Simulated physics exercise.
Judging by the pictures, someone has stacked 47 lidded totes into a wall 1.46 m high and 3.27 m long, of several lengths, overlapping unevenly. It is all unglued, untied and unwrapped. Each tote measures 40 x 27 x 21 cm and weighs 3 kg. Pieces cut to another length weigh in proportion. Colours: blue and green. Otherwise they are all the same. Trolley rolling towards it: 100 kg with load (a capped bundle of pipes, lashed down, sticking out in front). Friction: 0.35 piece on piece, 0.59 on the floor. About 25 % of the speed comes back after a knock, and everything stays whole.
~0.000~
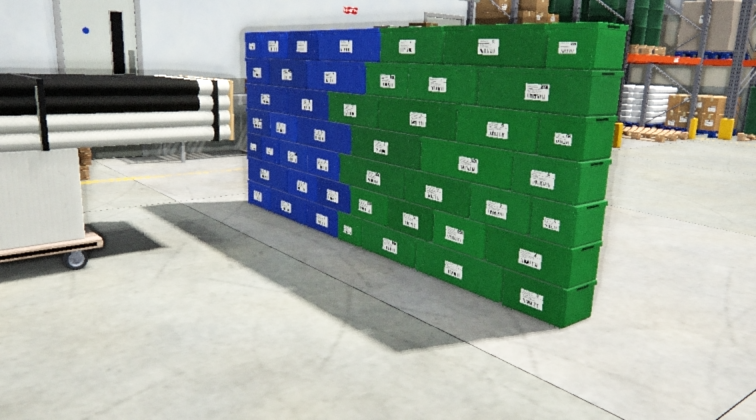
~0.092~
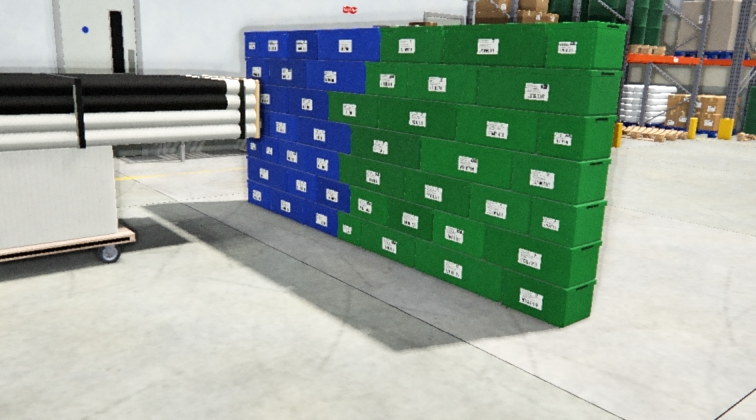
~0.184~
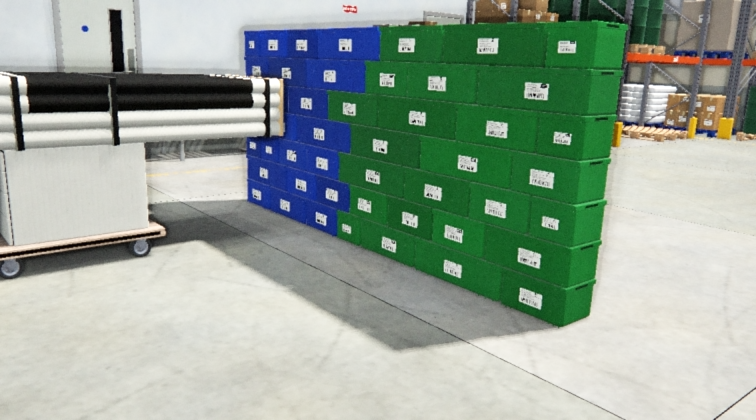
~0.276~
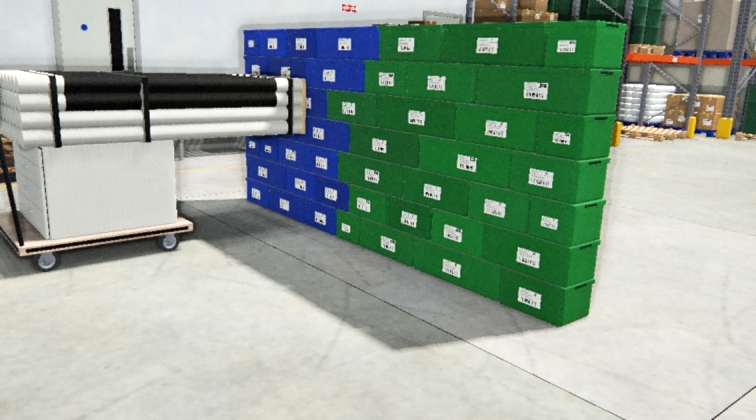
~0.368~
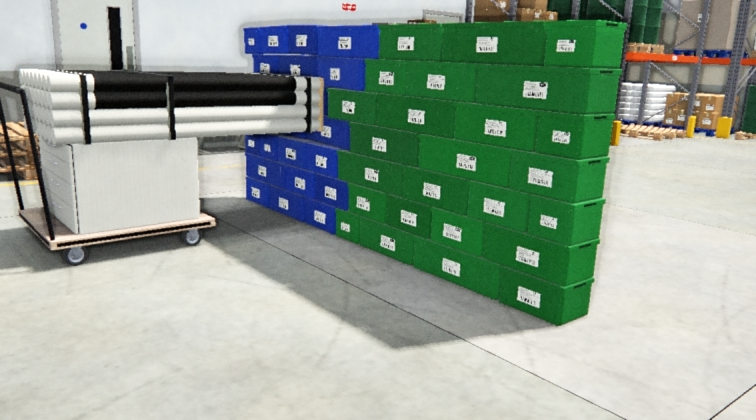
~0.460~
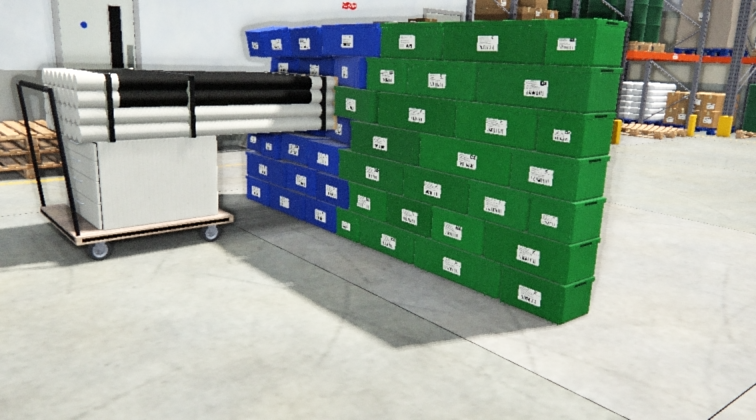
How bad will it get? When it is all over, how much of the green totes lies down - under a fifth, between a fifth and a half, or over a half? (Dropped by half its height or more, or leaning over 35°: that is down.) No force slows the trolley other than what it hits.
Down at the end: Under a fifth.
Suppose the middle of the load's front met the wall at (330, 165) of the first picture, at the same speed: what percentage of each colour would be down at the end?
In that case, green 40 and blue 70 in a hundred end down.
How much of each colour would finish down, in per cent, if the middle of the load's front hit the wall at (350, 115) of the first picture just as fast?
The green ones would be 30 per cent down and the blue ones 30 per cent.
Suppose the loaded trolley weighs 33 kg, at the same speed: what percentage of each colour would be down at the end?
For green it's 10, for blue it's 80 in a hundred.
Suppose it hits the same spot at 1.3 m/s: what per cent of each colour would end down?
You'd end up with green at 10 per cent down and blue at 80 per cent.
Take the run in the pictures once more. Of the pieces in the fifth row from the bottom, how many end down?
The number that finish down is 3.
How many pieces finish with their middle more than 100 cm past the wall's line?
I'd put it near 6.
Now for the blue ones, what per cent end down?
Blue: 60%.
By 0.78 s, load 61 cm past the wall's line, still rolling; none of the 25 green totes down (8 of 47 in all colours); top green tote unmoved; top blue tote on its side.
By 1.32 s, load 1.07 m past the wall's line, still rolling; 3 of the 25 green totes down (17 of 47 in all colours); top green tote unmoved; top blue tote upside down.
When it is over (3.0 s), load 1.11 m past the wall's line, stopped; 3 of the 25 green totes down (17 of 47 in all colours); top green tote unmoved; top blue tote upside down. That is 12 per cent. In pixels of the last frame, middles, top green tote near (505, 43), top blue tote near (284, 176).
